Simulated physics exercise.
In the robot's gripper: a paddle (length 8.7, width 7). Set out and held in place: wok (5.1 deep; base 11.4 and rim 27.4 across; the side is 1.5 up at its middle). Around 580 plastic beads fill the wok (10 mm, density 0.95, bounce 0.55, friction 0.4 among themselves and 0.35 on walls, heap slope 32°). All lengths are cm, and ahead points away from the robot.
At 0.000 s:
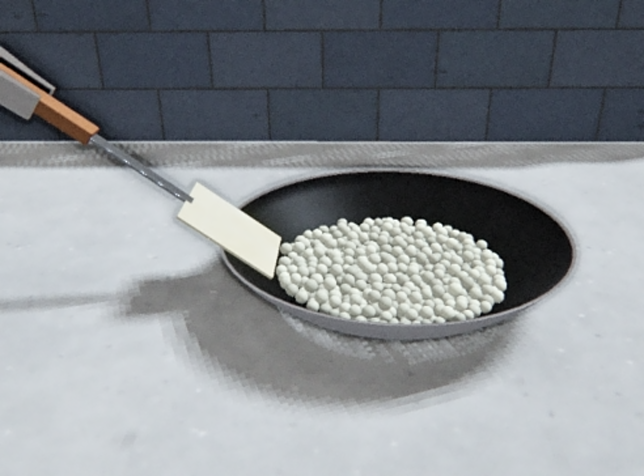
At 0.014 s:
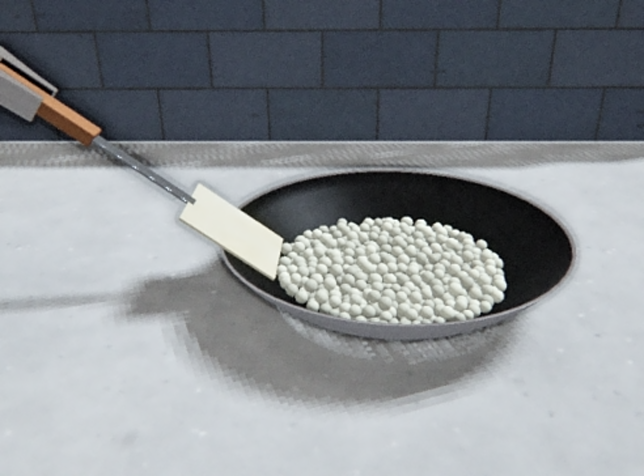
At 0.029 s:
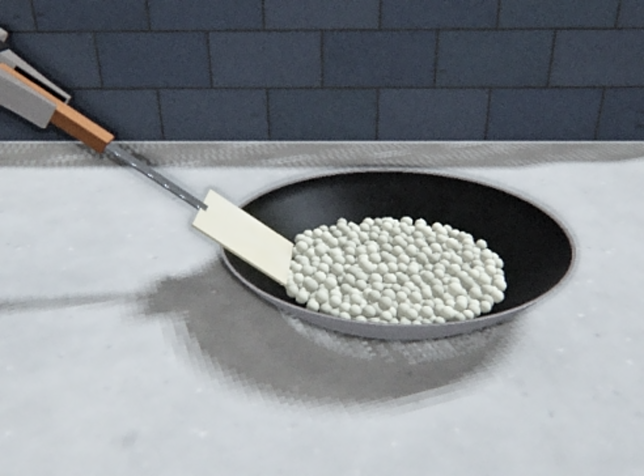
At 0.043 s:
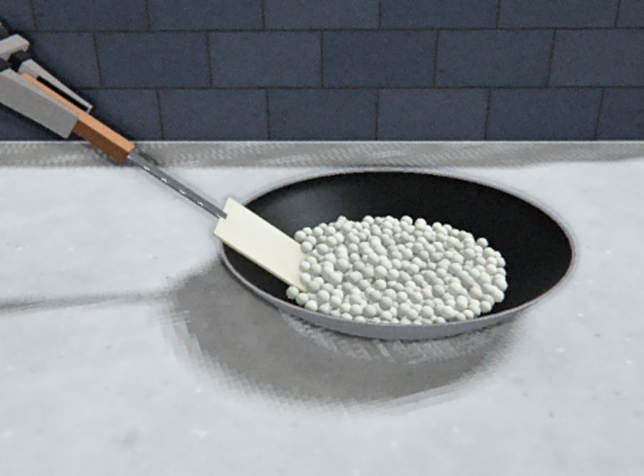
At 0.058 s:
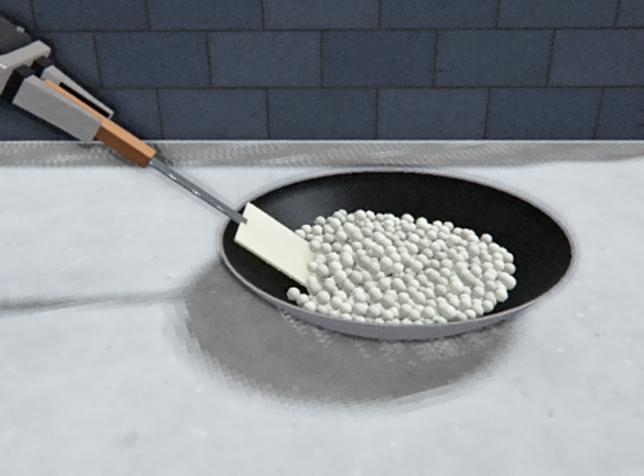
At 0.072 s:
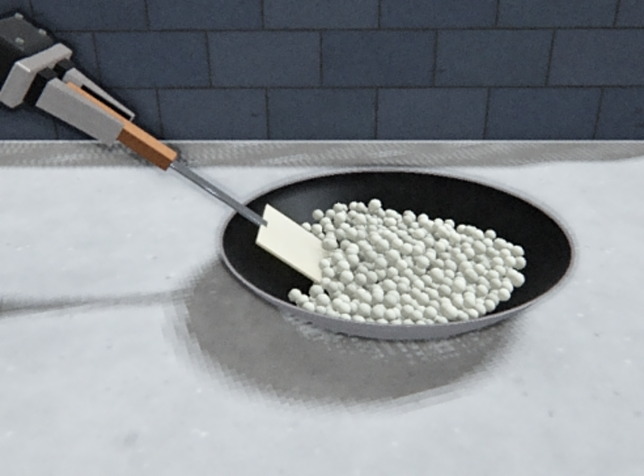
A robot arm holding a flat, pale paddle slid it rightward into a black wok of small white beads, slowly at first, then pushed the near edge of the pile so the beads bunched up higher.
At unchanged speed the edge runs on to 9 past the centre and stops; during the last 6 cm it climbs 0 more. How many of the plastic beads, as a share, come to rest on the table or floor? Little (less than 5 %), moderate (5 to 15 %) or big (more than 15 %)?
Answer: Big; more than 15 % of the plastic beads finish on the table or floor.
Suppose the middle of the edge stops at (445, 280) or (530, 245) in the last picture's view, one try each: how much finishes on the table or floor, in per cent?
Some 0 and 40 per cent.
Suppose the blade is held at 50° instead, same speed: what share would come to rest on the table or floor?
It would be near 30 per cent.
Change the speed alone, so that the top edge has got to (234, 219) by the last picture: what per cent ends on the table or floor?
Some 5 per cent.
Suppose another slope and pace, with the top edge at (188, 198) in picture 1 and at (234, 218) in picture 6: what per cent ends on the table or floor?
About 10 per cent.
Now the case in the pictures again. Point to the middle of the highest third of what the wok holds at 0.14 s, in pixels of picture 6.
Around (447, 246).
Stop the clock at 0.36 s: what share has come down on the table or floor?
Some 20 per cent.
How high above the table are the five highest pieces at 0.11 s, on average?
About 6 cm.
By 0.11 s, sloping 37°, highest piece 8 above the table; 584 in the wok.
By 0.14 s, sloping 37°, highest piece 8 above the table; 584 in the wok.
By 0.36 s, sloping 37°, highest piece 7 above the table; 433 in the wok, 116 on the table or floor, 35 on the blade or in flight.
By 1.41 s, sloping 37°, highest piece 5 above the table; 433 in the wok, 151 on the table or floor.
Final count, 433 in the wok, 151 on the table or floor. That is 26 % on the table or floor.
